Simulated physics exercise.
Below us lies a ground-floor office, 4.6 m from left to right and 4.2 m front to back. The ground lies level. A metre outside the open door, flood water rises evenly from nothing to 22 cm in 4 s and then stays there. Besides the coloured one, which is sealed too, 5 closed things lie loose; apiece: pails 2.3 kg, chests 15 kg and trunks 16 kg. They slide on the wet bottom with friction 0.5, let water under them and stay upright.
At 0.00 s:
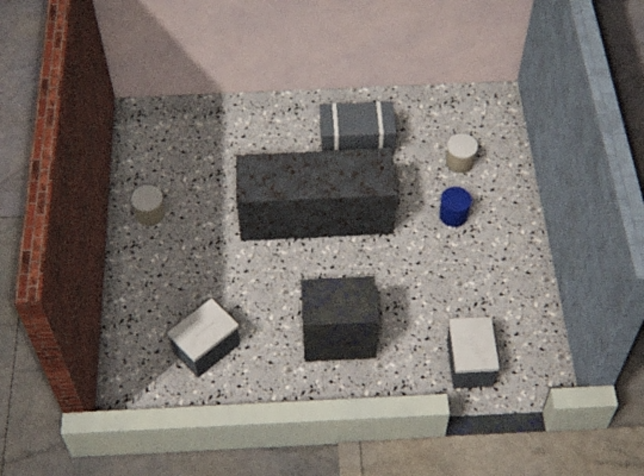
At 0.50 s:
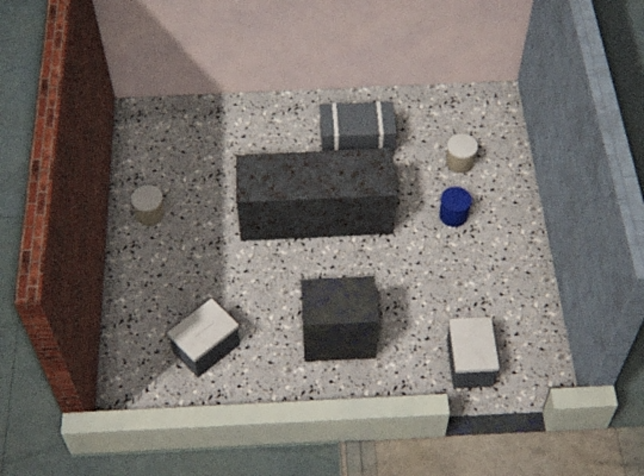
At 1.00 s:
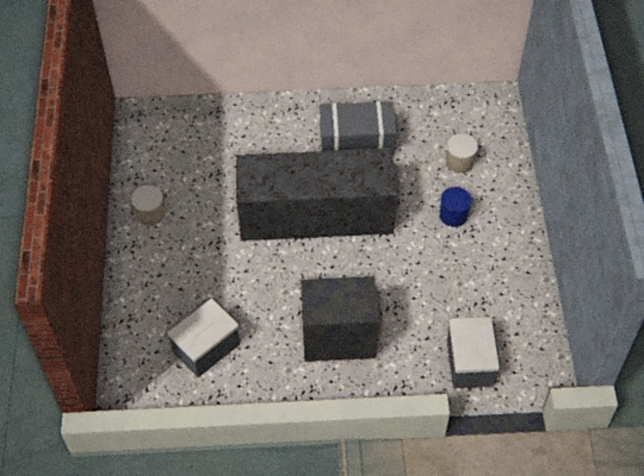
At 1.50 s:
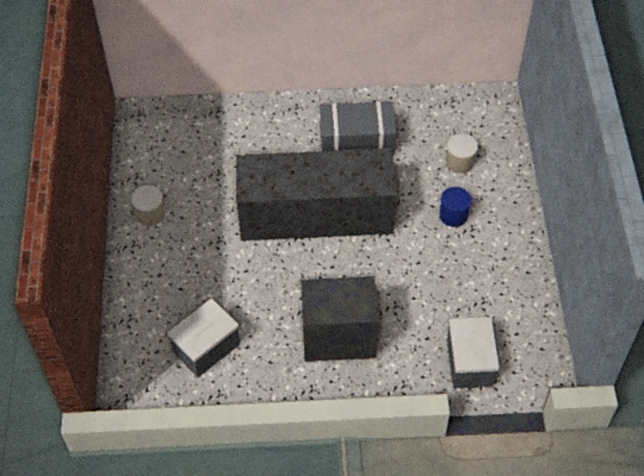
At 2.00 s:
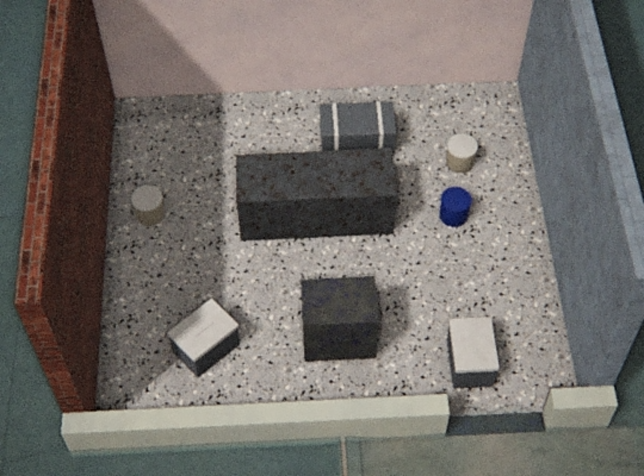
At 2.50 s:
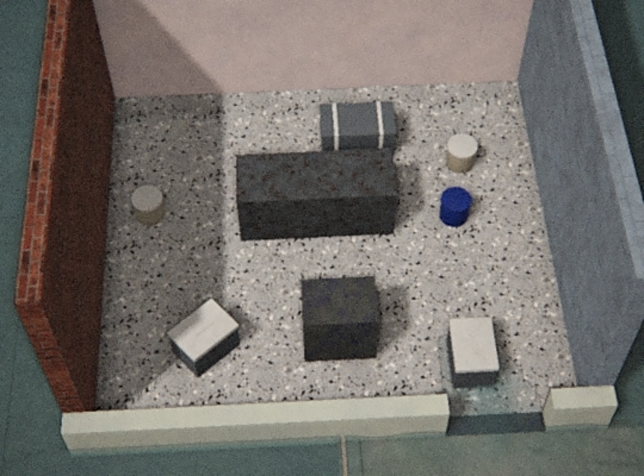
A dark, still sheet of water spread over the ground around the walled room and crept across the doorstep onto the speckled floor, while the blocks and the blue pail inside stayed put.
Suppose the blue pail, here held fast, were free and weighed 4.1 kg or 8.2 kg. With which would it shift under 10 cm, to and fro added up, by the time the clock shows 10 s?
For it, neither weight holds it.
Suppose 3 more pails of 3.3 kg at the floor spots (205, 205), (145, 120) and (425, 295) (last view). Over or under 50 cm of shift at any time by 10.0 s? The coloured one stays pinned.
In turn: Short of it, less, more.
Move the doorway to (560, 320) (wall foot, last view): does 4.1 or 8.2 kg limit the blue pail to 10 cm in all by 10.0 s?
In that case the smaller load will do.
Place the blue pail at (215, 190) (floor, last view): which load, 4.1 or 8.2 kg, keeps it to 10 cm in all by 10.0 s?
Either load holds.
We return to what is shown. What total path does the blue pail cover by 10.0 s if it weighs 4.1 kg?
About 140 cm.
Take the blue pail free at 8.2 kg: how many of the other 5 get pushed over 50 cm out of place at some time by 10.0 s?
I count 2.
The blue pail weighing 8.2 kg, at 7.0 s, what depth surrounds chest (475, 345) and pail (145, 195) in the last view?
Roughly 6 and 0 cm.
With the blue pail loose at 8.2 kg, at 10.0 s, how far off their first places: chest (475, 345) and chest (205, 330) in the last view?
In that order: 200 cm, 0 cm.
After 3.5 s the blue pail would be 0 cm from its start with 4.1 kg and 0 cm from its start with 8.2 kg; 0 cm of water round it then.
After 4.5 s the blue pail would be 0 cm from its start with 4.1 kg and 0 cm from its start with 8.2 kg; 0 cm of water round it then.
After 7.0 s the blue pail would be 44 cm from its start with 4.1 kg and 12 cm from its start with 8.2 kg; 6 cm of water round it then.
After 10.0 s the blue pail would be 134 cm from its start with 4.1 kg and 75 cm from its start with 8.2 kg; 9 cm of water round it then.
